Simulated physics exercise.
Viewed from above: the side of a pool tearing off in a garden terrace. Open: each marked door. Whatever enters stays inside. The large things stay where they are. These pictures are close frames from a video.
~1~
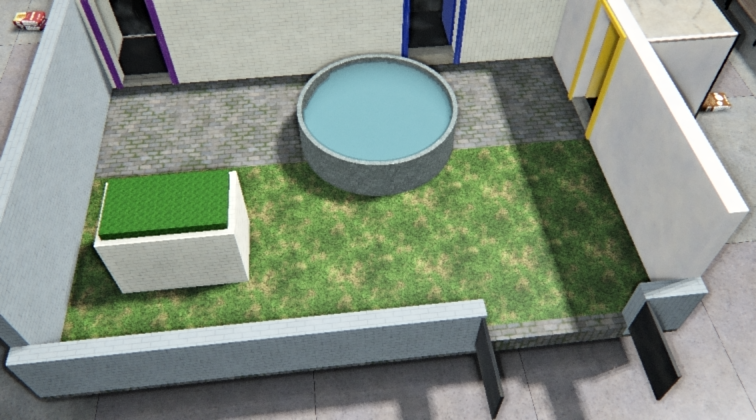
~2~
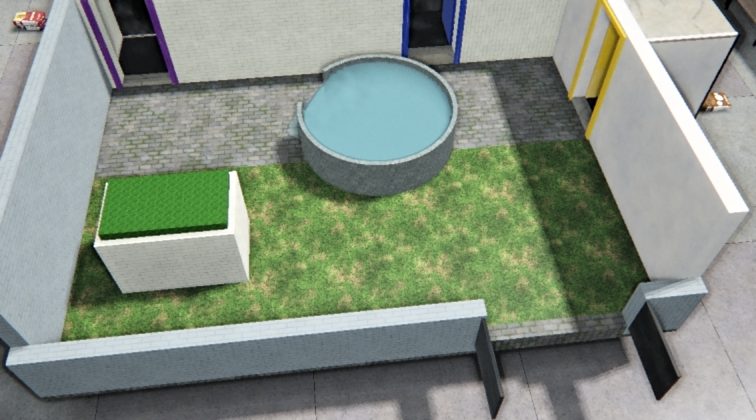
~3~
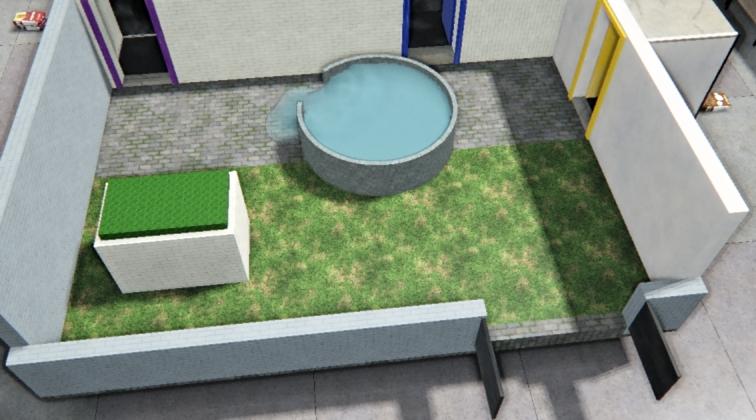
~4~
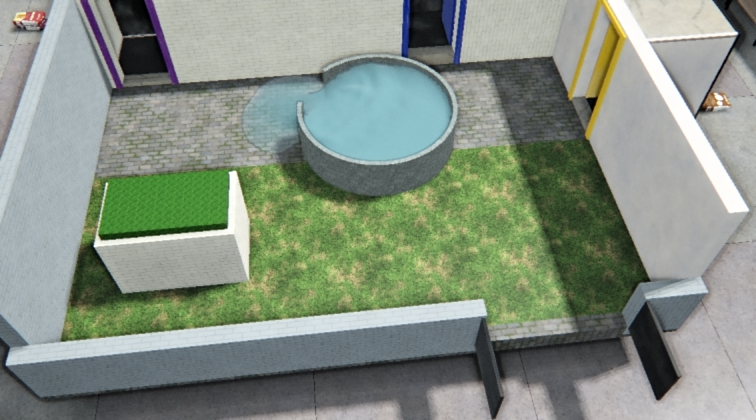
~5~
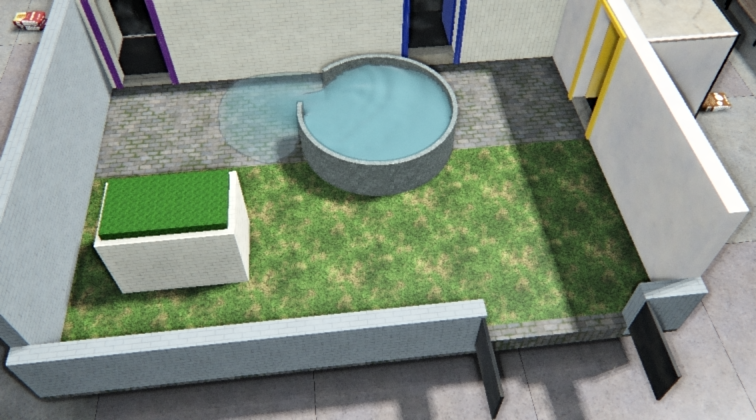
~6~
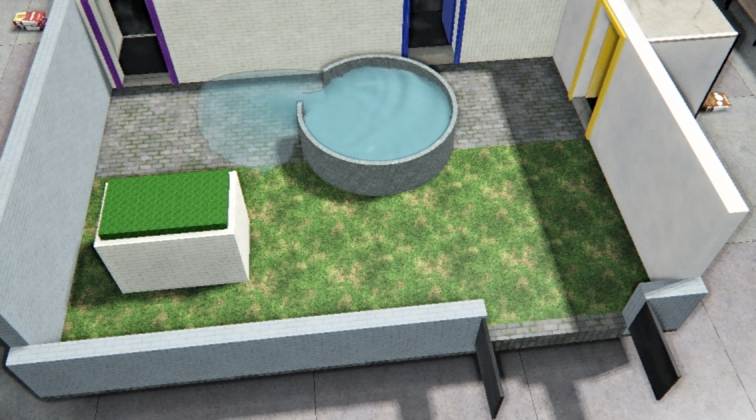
To begin with, a round, stone-walled pool of still blue water stands in a walled terrace of grass and paving, seen from above. A section of its left side opens, and water pours through the gap, spreading leftward across the grey paving in a thin, widening, rounded sheet.
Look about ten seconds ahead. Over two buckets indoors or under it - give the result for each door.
My prediction: The purple door will let through over two buckets; the yellow door will let through no more than two buckets; the blue door will let through no more than two buckets.
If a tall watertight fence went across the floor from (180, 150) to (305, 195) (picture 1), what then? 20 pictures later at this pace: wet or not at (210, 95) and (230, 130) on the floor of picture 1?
First point soaked, second point soaked.
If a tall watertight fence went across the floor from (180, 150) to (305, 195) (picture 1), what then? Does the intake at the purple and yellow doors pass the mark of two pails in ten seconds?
I'd say the purple door admits over the limit while the yellow door admits under the limit.
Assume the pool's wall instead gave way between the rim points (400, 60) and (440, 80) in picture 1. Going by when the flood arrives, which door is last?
Last: The one in purple.
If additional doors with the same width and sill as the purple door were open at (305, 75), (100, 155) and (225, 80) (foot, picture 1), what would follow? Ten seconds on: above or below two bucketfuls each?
As listed: Floods, lets more in, passes that mark.
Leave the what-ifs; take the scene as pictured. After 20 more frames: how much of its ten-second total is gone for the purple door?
Share by then: About 30 in a hundred.
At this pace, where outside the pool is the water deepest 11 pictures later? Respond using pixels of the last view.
It should be close to (120, 107).
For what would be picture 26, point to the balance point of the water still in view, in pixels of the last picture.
Centre of the water: Near (287, 136).
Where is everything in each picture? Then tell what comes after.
Still water in the round pool at (377, 109), in the first picture.
The front is at (298, 136), out from the gap at (312, 107), in the second picture.
Water pours out at (312, 109) and has run to (274, 135), in the third picture.
The front is at (266, 85), out from the gap at (312, 109), in the fourth picture.
The front is at (237, 83), out from the gap at (312, 109), in the fifth picture.
Water pours out at (312, 108) and has run to (208, 83), in the sixth picture.
A moment on, water covers 20 % of the floor; the purple door wet at the sill, nothing in, the yellow door not reached, the blue door not reached.
Next, water covers 25 % of the floor; the purple door under two buckets in, the yellow door not reached, the blue door not reached.
Then, water covers 35 % of the floor; the purple door far over two buckets in, the yellow door not reached, the blue door wet at the sill, nothing in.
Later, water covers 55 % of the floor; the purple door far over two buckets in, the yellow door wet at the sill, nothing in, the blue door wet at the sill, nothing in.
In the end, water covers 80 % of the floor; the purple door far over two buckets in, the yellow door wet at the sill, nothing in, the blue door wet at the sill, nothing in.
